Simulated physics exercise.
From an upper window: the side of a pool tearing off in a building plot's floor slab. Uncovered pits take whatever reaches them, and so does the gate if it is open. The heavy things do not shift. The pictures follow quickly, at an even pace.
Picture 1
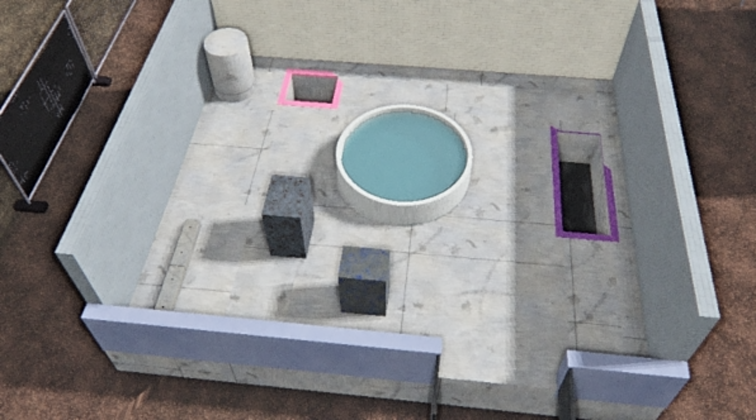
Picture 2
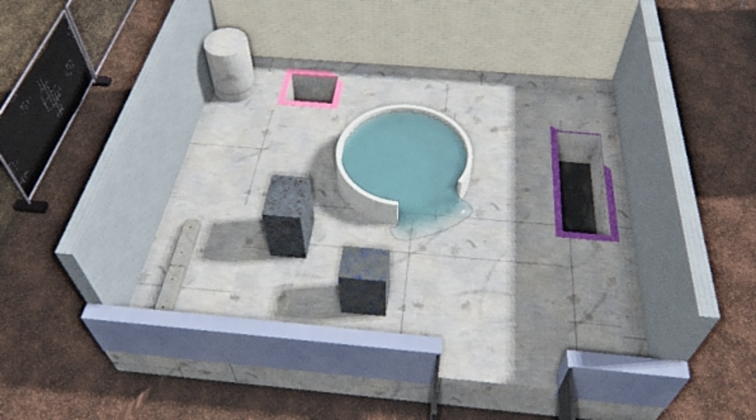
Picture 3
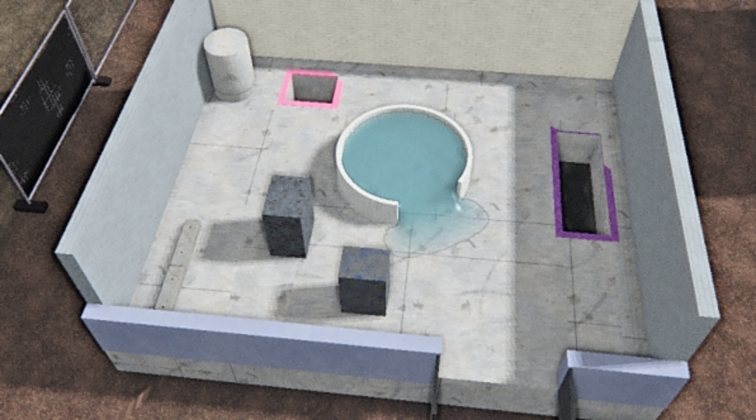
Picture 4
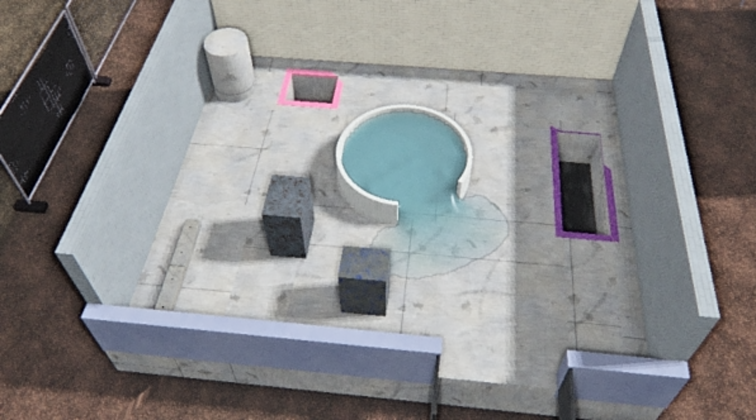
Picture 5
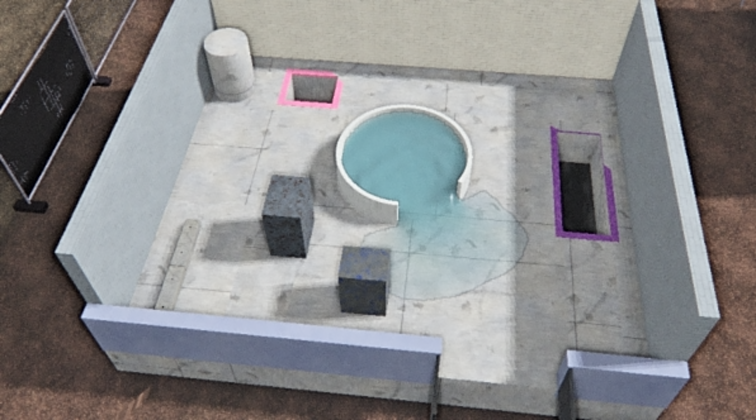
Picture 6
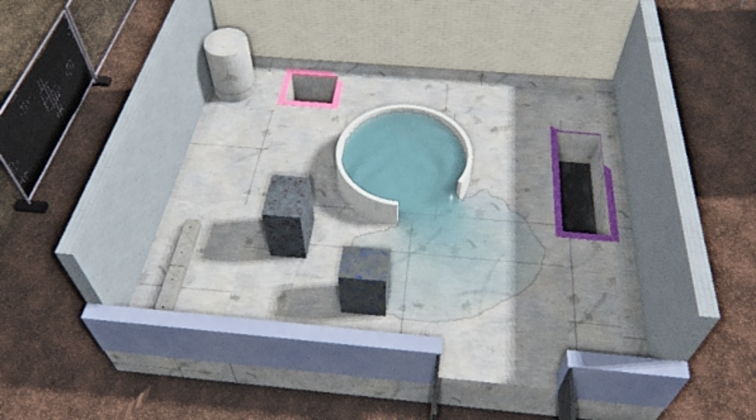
A round white-rimmed pool of teal water stands on the pale slab of a walled plot, seen from high above by a still camera. Two dark blocks sit in front, a white cylinder and pink-edged opening lie behind to the left, and a purple-edged pit is at right. The pool's front side opens, and water pours out, spreading forward and rightward in a widening, thin sheet.
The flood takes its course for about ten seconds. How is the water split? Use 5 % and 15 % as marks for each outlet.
The gate takes above 15 %; the pink pit takes not even 5 %; the purple pit takes from 5 to 15 %.
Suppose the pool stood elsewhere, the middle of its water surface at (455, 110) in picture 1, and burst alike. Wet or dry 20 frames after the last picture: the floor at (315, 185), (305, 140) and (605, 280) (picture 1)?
One after the other: No water, no water, covered.
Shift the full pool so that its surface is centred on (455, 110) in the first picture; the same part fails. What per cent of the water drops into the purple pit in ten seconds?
Roughly, in per cent: Purple 30.
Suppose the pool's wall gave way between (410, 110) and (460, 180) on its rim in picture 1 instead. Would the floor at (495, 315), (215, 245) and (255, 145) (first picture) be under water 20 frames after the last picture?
In that order: Not flooded, dry, no water.
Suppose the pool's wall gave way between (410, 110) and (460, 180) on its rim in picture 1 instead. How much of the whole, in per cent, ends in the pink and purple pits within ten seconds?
Per cent: Pink 4, purple 60.
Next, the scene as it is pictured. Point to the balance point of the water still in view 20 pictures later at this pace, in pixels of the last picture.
At about (445, 235).
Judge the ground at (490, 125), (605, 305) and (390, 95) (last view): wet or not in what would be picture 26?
In that order: Not flooded, covered, not flooded.
A moment on, water covers 20 % of the floor; the gate 1 %, the pink pit 0 %, the purple pit 0 %.
Next, water covers 30 % of the floor; the gate 6 %, the pink pit 0 %, the purple pit 0 %.
Then, water covers 30 % of the floor; the gate 16 %, the pink pit 0 %, the purple pit 1 %.
Later, water covers 40 % of the floor; the gate 28 %, the pink pit 0 %, the purple pit 5 %.
In the end, water covers 45 % of the floor; the gate 40 %, the pink pit 0 %, the purple pit 10 %.
